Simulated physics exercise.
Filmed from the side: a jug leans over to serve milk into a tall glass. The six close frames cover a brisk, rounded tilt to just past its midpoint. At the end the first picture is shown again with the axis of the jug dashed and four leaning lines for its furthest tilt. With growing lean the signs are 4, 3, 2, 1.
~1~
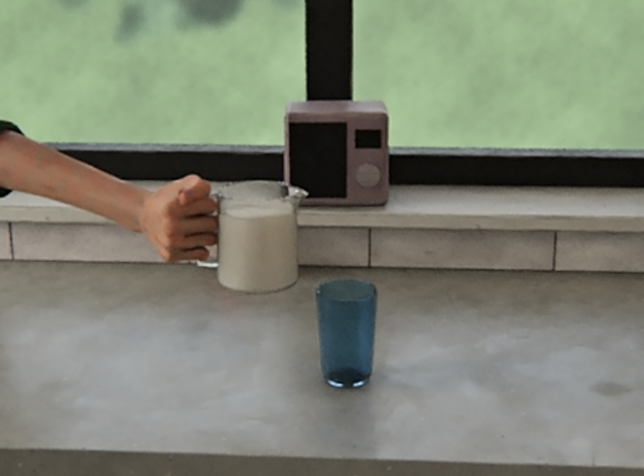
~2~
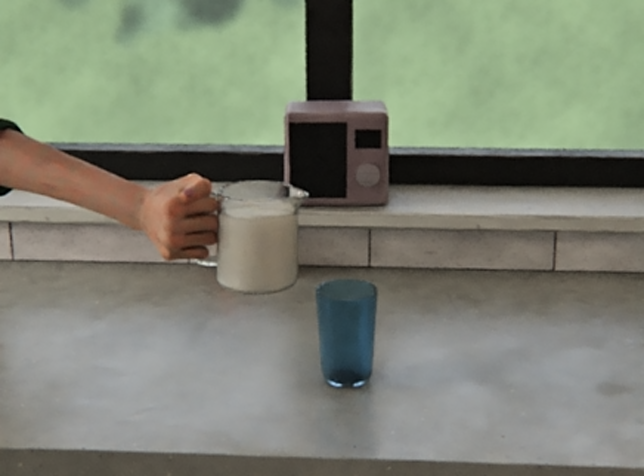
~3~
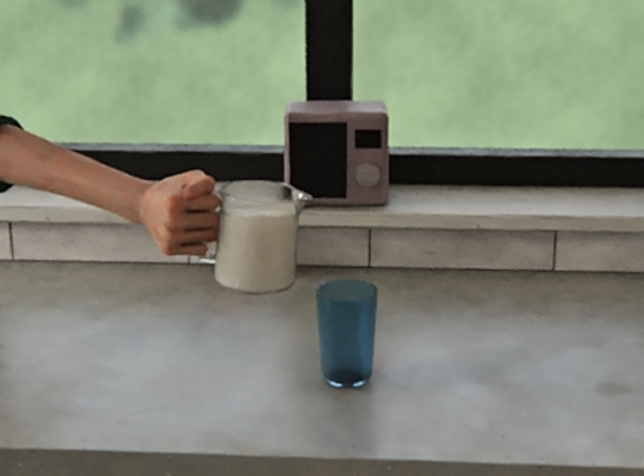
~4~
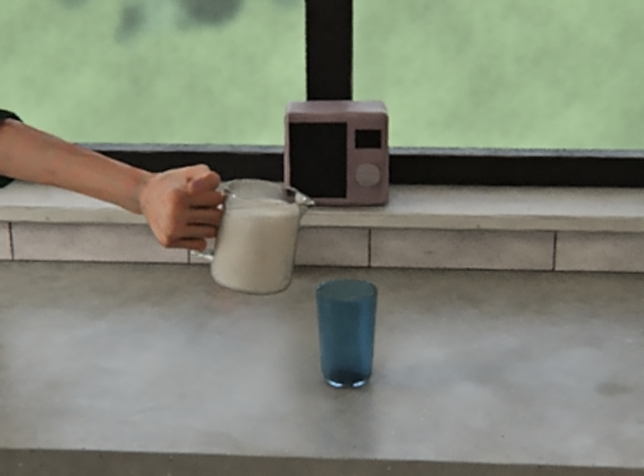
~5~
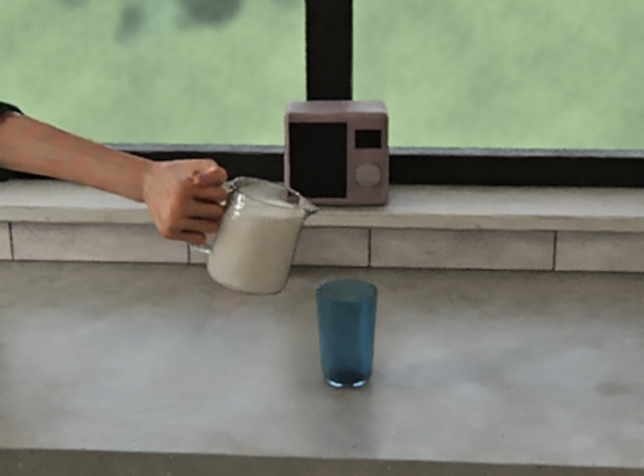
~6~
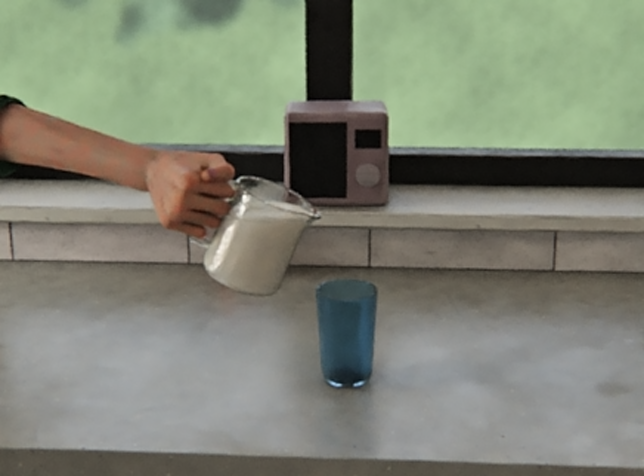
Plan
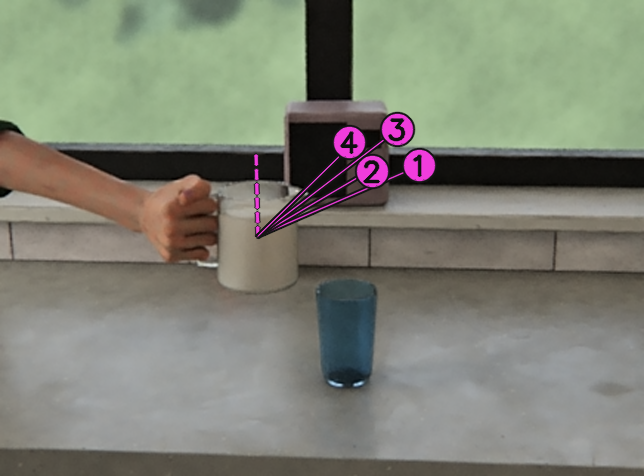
A hand held a clear jug of milk above a gray counter, upright at first, then slowly tilted it to the right near a tall blue glass, with no milk leaving the jug.
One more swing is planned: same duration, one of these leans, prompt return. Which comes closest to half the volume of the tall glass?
2 works best here.
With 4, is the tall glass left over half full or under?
Under half.
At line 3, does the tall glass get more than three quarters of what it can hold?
No, less.
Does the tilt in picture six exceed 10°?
Yes.
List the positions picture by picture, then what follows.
Upright, lip at (306, 194); rim of the tall glass round (347, 289); nothing has left yet.
Upright, lip at (307, 195); nothing has left yet.
Tipped about 5°, lip at (309, 198); nothing has left yet.
Tipped about 10°, lip at (313, 203); nothing has left yet.
Tipped about 16°, lip at (316, 209); nothing has left yet.
Tipped about 23°, lip at (319, 217); nothing has left yet.
On the marked copy, 1 at (404, 172); 2 at (356, 178); 3 at (384, 139); 4 at (339, 156).
With 1, the tall glass ends with about 68 % of what it can hold.
With 2, the tall glass ends with about 51 % of what it can hold.
With 3, the tall glass ends with about 37 % of what it can hold.
With 4, the tall glass ends with about 24 % of what it can hold.
